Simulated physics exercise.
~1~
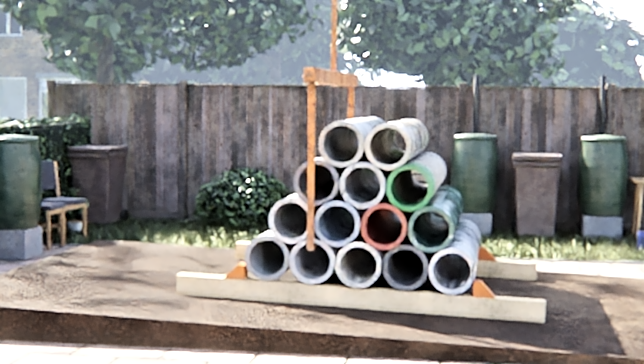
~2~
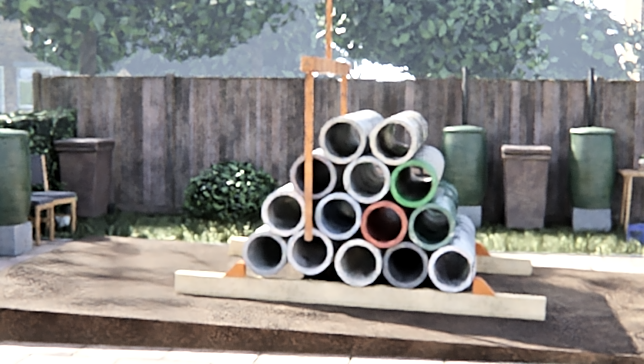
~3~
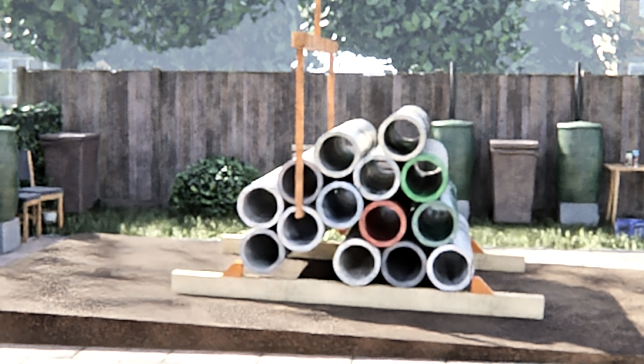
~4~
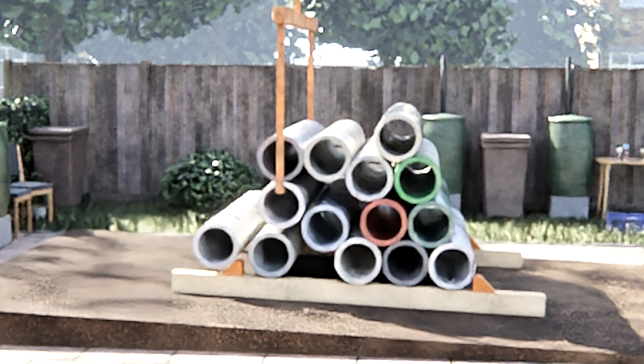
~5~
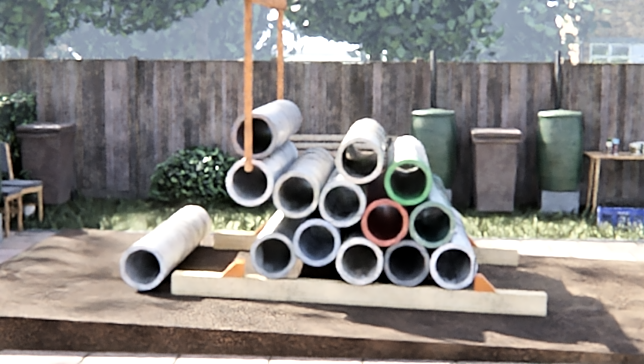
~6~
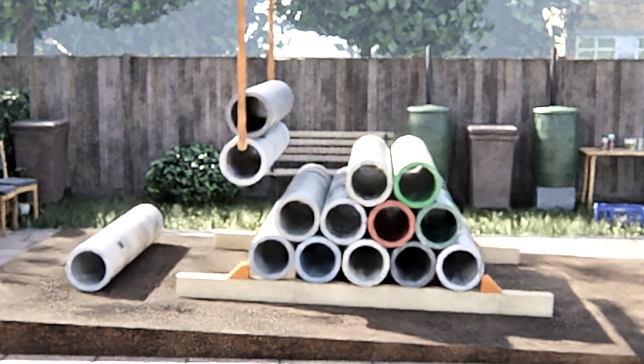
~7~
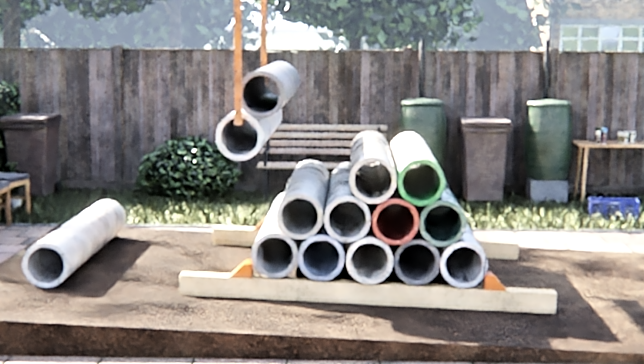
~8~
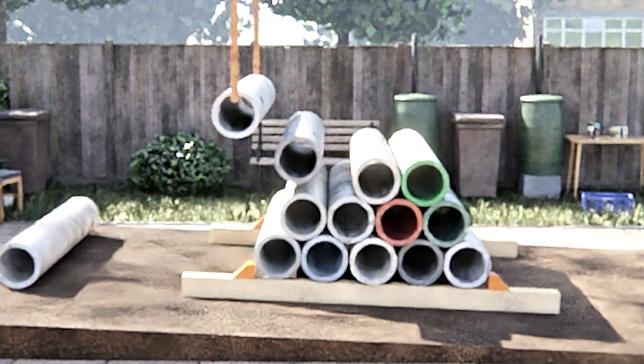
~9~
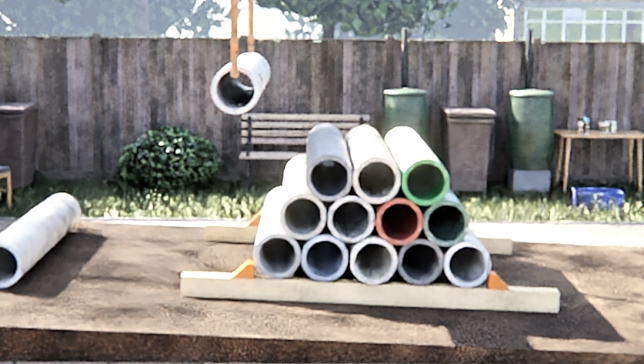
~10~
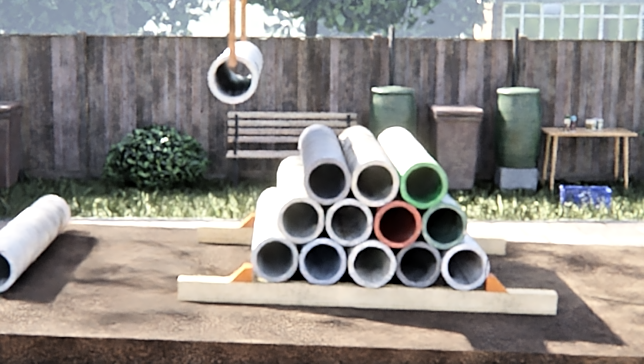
An orange crane frame pulled a concrete pipe up out of a stack, lifting another on top that later dropped back onto the pile, while one rolled off to the left; the green-marked pipe stayed put and the hooked one hung in the air.
